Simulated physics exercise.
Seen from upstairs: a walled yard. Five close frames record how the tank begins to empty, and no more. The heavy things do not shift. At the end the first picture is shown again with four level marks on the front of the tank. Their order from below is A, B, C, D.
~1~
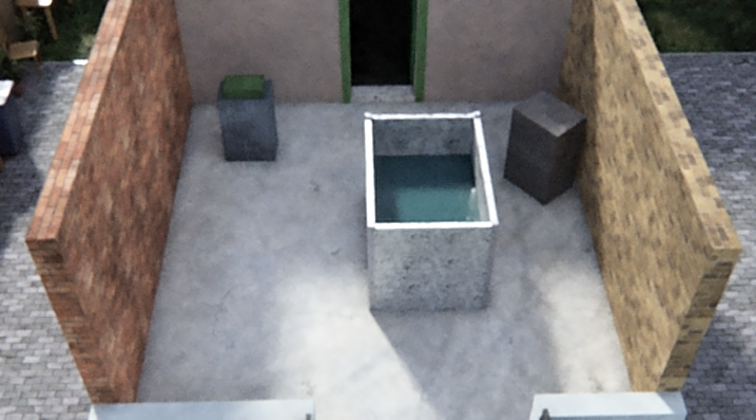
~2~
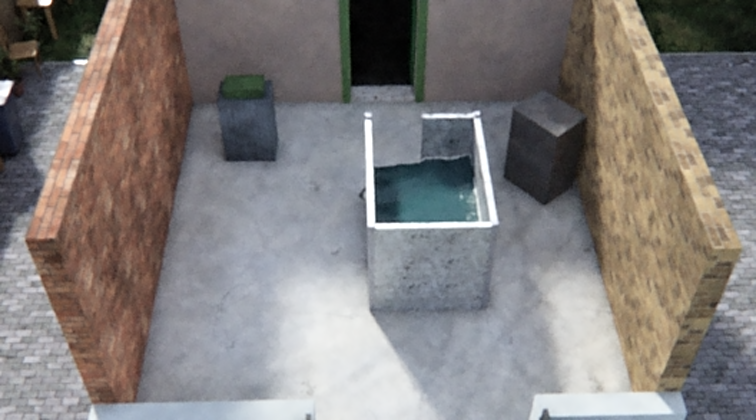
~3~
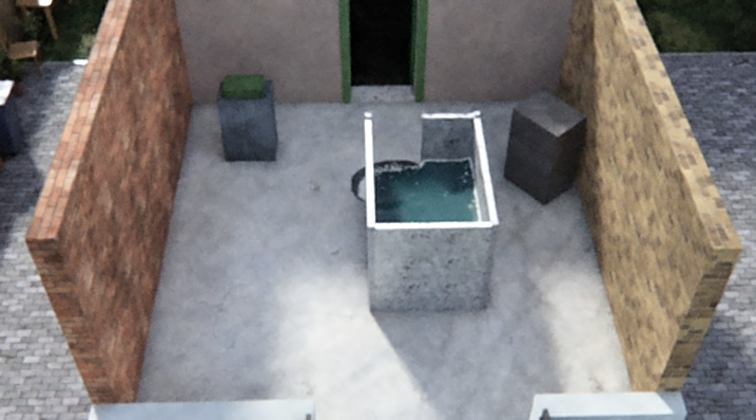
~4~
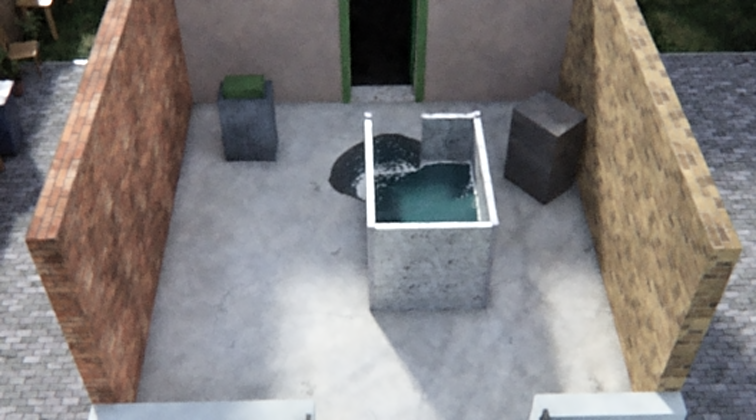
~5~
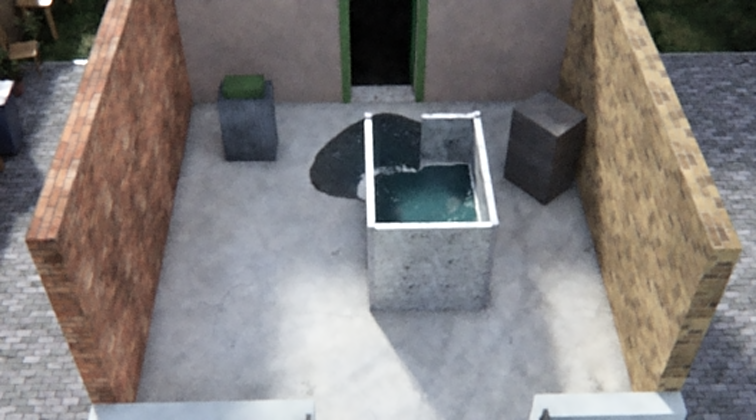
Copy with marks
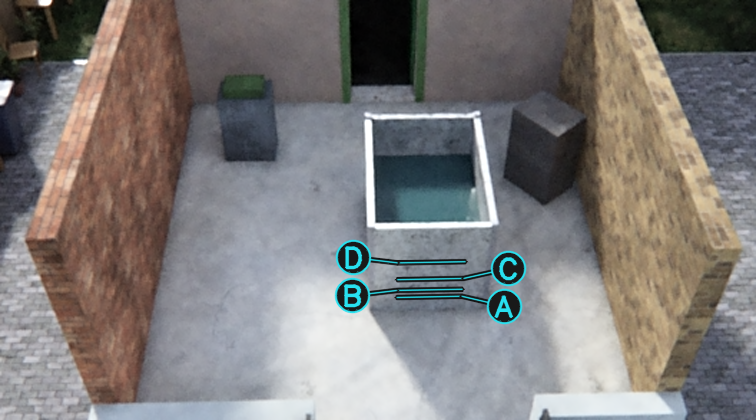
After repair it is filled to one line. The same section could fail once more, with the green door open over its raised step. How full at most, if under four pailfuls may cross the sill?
I would pick line B.
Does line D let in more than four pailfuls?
Yes, that goes wrong.
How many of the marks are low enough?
Two of the four.
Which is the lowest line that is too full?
That would be C.
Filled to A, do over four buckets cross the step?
No, not at all.
On the marked copy, A at (429, 296); B at (429, 289); C at (430, 279); D at (431, 262); from the bottom up A, B, C, D.
With A, nothing gets over.
With B, a bucket or two gets in.
With C, about 10 bucketfuls get in.
With D, dozens of bucketfuls pour in.
